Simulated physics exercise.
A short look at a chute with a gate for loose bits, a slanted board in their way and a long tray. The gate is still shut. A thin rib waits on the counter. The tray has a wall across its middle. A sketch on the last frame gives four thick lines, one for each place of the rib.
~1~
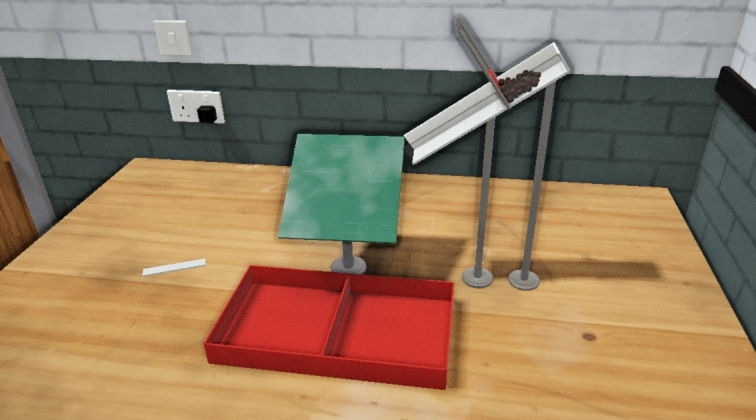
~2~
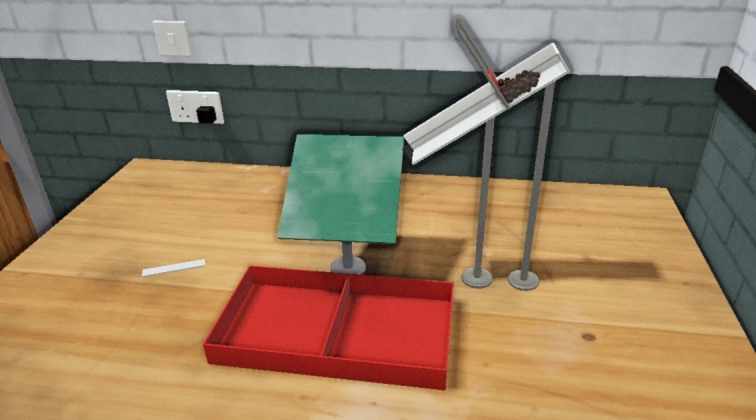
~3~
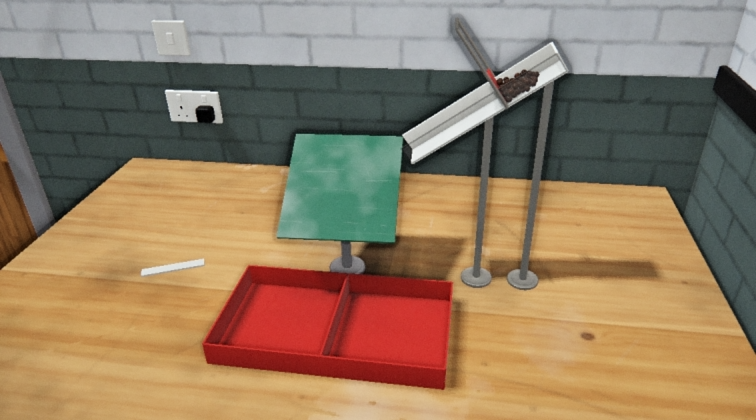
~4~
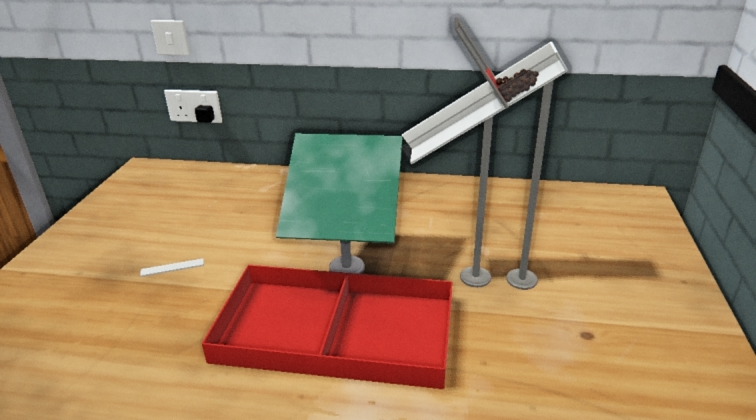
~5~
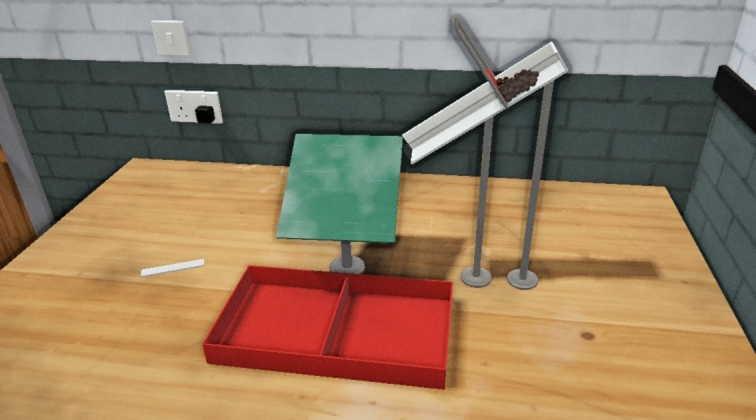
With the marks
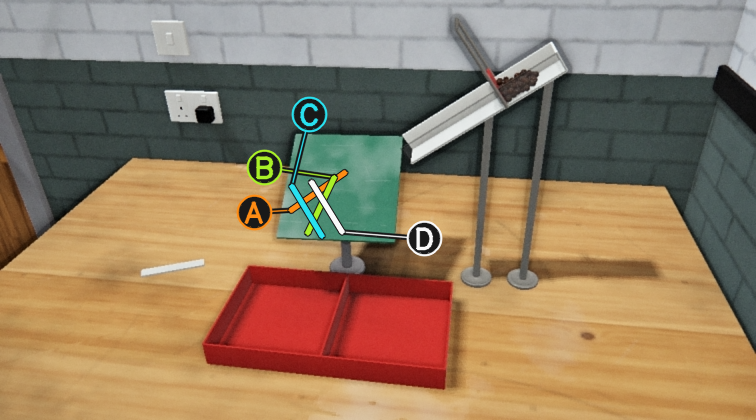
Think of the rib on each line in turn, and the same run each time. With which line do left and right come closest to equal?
Use line C.
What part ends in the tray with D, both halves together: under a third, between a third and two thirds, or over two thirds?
Over two thirds.
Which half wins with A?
More lands on the left.
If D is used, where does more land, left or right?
The right half.
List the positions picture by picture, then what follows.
In the first picture, load behind the gate (518, 84), chocolate balls; lip of the chute (414, 157), sloping gently.
In the second picture, middle of the board (343, 185), tilted fairly steeply; middle of its low edge (336, 240); of its high edge (350, 136).
In the third picture, front corners of the tray (203, 344) and (445, 369); front end of its middle wall (320, 356); gate still shut (491, 78).
In the fourth picture, middle of the load (515, 84); lip (412, 156).
In the fifth picture, middle of the load (516, 84); lip (412, 157).
On the marked copy, line A from (344, 172) to (291, 210); line B from (334, 177) to (307, 233); line C from (291, 186) to (322, 236); line D from (311, 182) to (342, 232).
With A, of what is caught, the larger part in the left half, about a tenth in the right.
With B, of what is caught, the larger part in the left half, about a tenth in the right.
With C, of what is caught, roughly half in the left half, roughly half in the right.
With D, of what is caught, about a tenth in the left half, the larger part in the right.
